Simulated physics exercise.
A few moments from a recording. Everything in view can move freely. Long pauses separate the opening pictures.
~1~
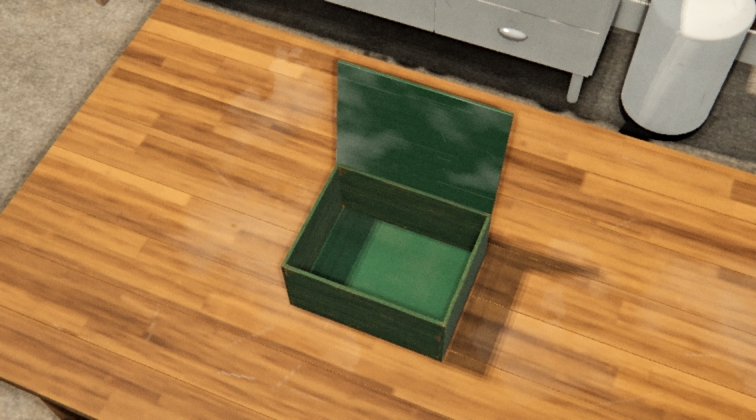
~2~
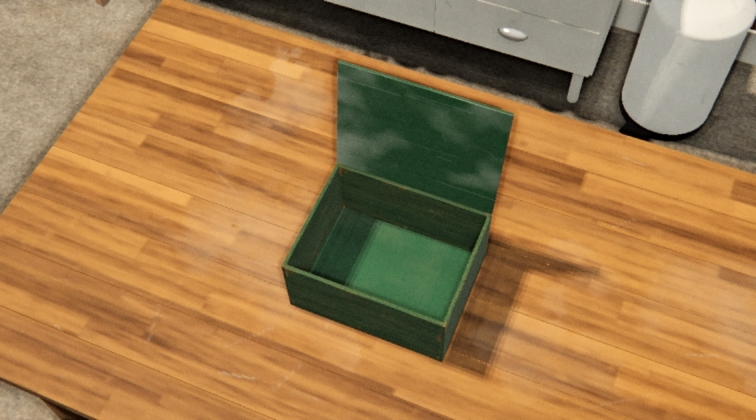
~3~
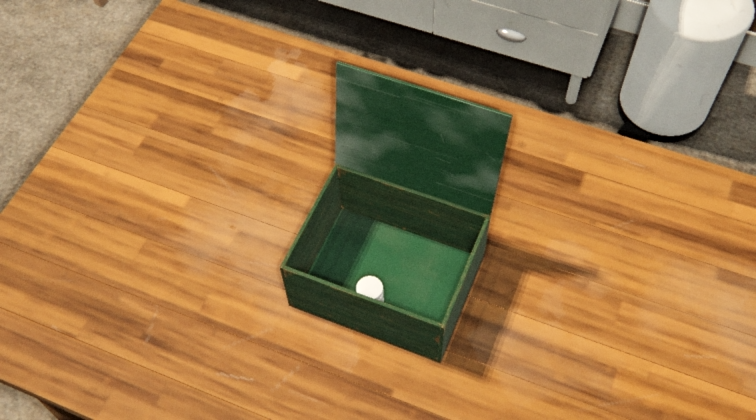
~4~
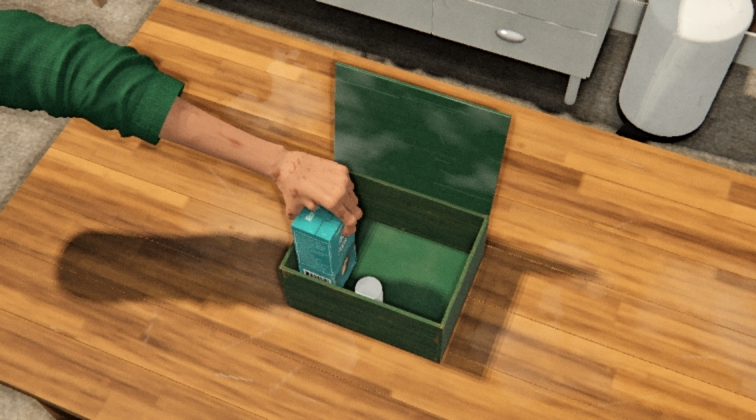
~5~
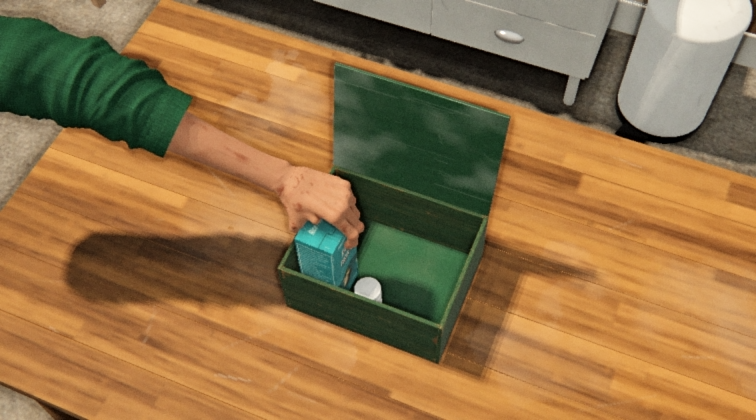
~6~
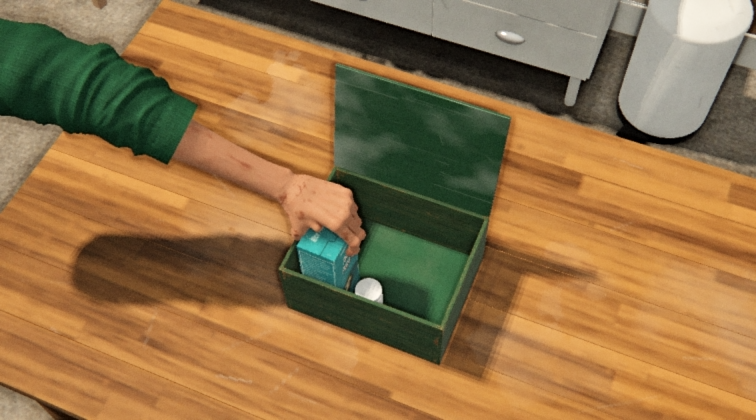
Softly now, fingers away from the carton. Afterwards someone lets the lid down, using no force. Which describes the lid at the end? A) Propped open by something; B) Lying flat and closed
A.
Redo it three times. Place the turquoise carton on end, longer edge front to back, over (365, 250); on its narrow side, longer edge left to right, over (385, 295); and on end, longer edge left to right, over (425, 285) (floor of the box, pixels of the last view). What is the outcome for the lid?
Try one: The lid remains open; try two: It comes all the way down; try three: It remains open.
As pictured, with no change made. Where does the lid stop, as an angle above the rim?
Angle above rim: About 25°.
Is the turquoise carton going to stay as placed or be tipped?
As it turns out, the turquoise carton keeps its original angle.
Then, 1.10 s past the last view, lid starting down.
Then, 1.40 s past the last view, lid 72° above the rim.
Then, 1.70 s past the last view, lid 50° above the rim.
Then, 1.90 s past the last view, lid 32° above the rim.
Finally, lid 25° above the rim; both still in place. Final places as the last picture's camera would see them, turquoise carton near (330, 264).
